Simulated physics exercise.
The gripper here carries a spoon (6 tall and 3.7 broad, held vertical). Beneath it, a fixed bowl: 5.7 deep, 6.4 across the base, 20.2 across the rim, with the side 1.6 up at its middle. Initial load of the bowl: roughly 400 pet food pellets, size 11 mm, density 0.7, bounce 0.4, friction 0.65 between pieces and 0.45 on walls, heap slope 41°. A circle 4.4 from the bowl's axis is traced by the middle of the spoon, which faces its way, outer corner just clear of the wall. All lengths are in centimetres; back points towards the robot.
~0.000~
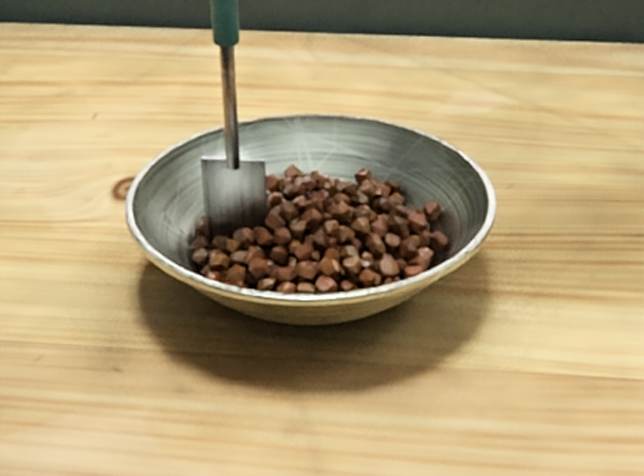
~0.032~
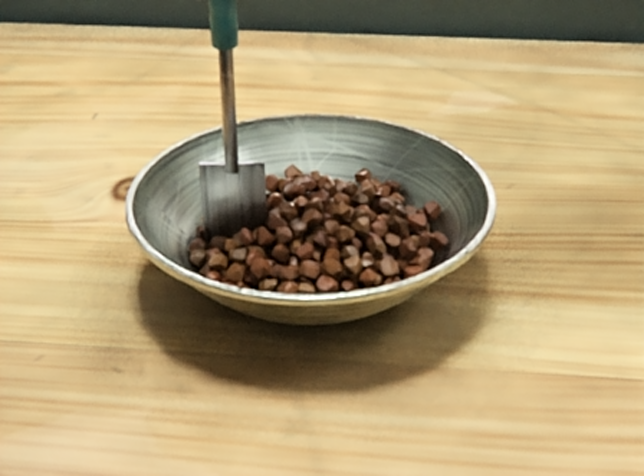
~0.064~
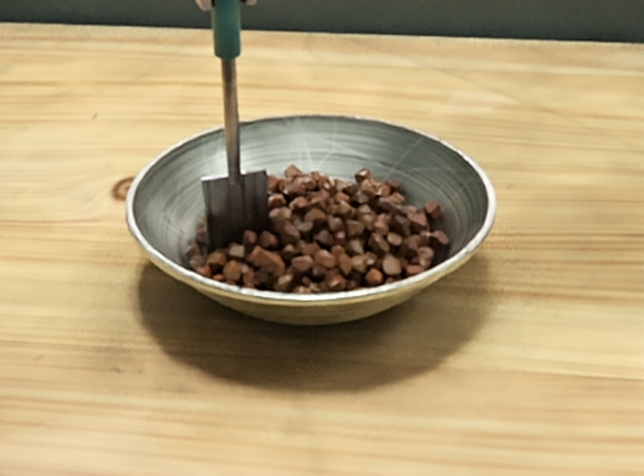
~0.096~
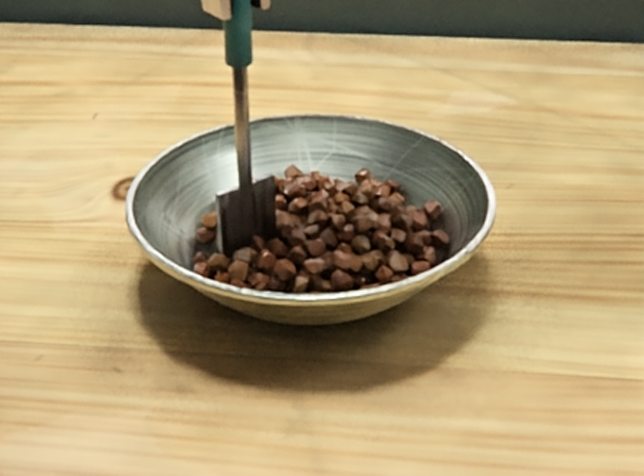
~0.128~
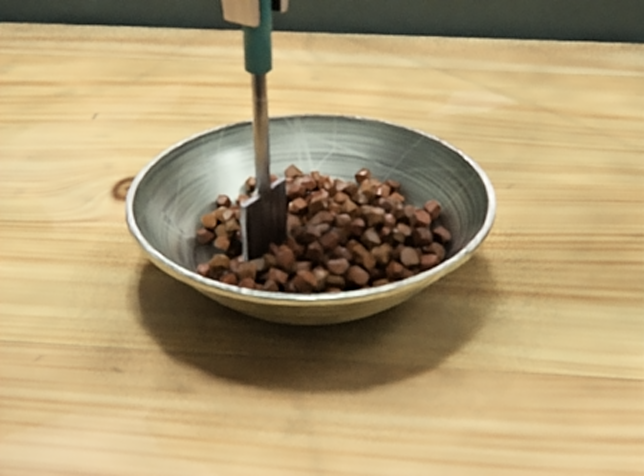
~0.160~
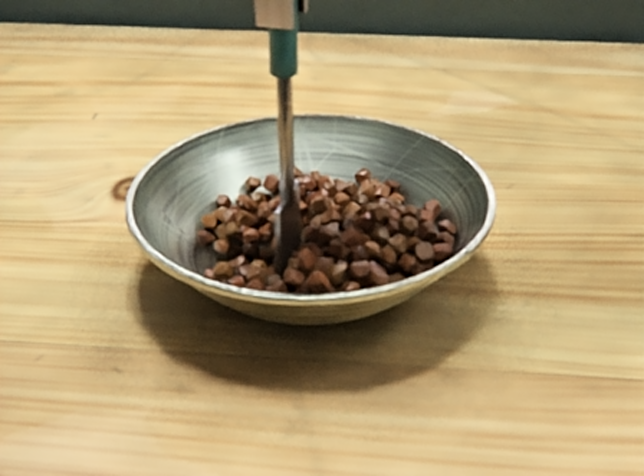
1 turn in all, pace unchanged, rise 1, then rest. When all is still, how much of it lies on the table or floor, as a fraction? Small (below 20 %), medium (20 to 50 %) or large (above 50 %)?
It is small.
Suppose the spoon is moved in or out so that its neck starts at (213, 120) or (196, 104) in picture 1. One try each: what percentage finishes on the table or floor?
10 and 5 per cent.
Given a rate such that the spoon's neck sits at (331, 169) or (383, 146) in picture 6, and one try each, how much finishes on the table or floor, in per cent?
Well, about 15 percent the first time and about 35 percent the second.
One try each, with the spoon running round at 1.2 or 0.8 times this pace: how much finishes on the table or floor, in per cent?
I'd expect near 10 per cent, then near 5 per cent.
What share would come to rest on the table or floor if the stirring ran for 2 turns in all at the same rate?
I'd expect some 15 per cent.
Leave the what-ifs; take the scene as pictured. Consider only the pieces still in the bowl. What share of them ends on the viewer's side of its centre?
Some 55 per cent.
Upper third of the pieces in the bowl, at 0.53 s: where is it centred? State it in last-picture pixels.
It is centred roughly at (267, 162).
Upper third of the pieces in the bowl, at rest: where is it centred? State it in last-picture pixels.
(238, 236).
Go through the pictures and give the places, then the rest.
Spoon neck at (232, 135), 0° round; upper third of the load around (325, 225), from x 200 to 435, top at y 175; 404 in the bowl, in the first picture.
Spoon neck at (230, 139), 7° round; upper third of the load around (323, 226), from x 200 to 435, top at y 175, in the second picture.
Spoon neck at (233, 149), 25° round; upper third of the load around (318, 231), from x 195 to 440, top at y 175, in the third picture.
Spoon neck at (244, 159), 44° round; upper third of the load around (323, 238), from x 200 to 440, top at y 175, in the fourth picture.
Spoon neck at (263, 167), 62° round; upper third of the load around (330, 241), from x 205 to 440, top at y 175, in the fifth picture.
Spoon neck at (287, 171), 81° round; upper third of the load around (341, 243), from x 205 to 445, top at y 175; 404 in the bowl, in the sixth picture.
After 0.35 s, 188° round, highest piece 8 above the table; 400 in the bowl, 1 on the table or floor, 3 in flight or on the tool.
After 0.53 s, 295° round, highest piece 8 above the table; 392 in the bowl, 11 on the table or floor, 1 in flight or on the tool.
After 0.82 s, 0° round, highest piece 7 above the table; 385 in the bowl, 19 on the table or floor.
After 1.52 s, 0° round, highest piece 7 above the table; 385 in the bowl, 19 on the table or floor.
At rest, 385 in the bowl, 19 on the table or floor. That is 5 % on the table or floor.
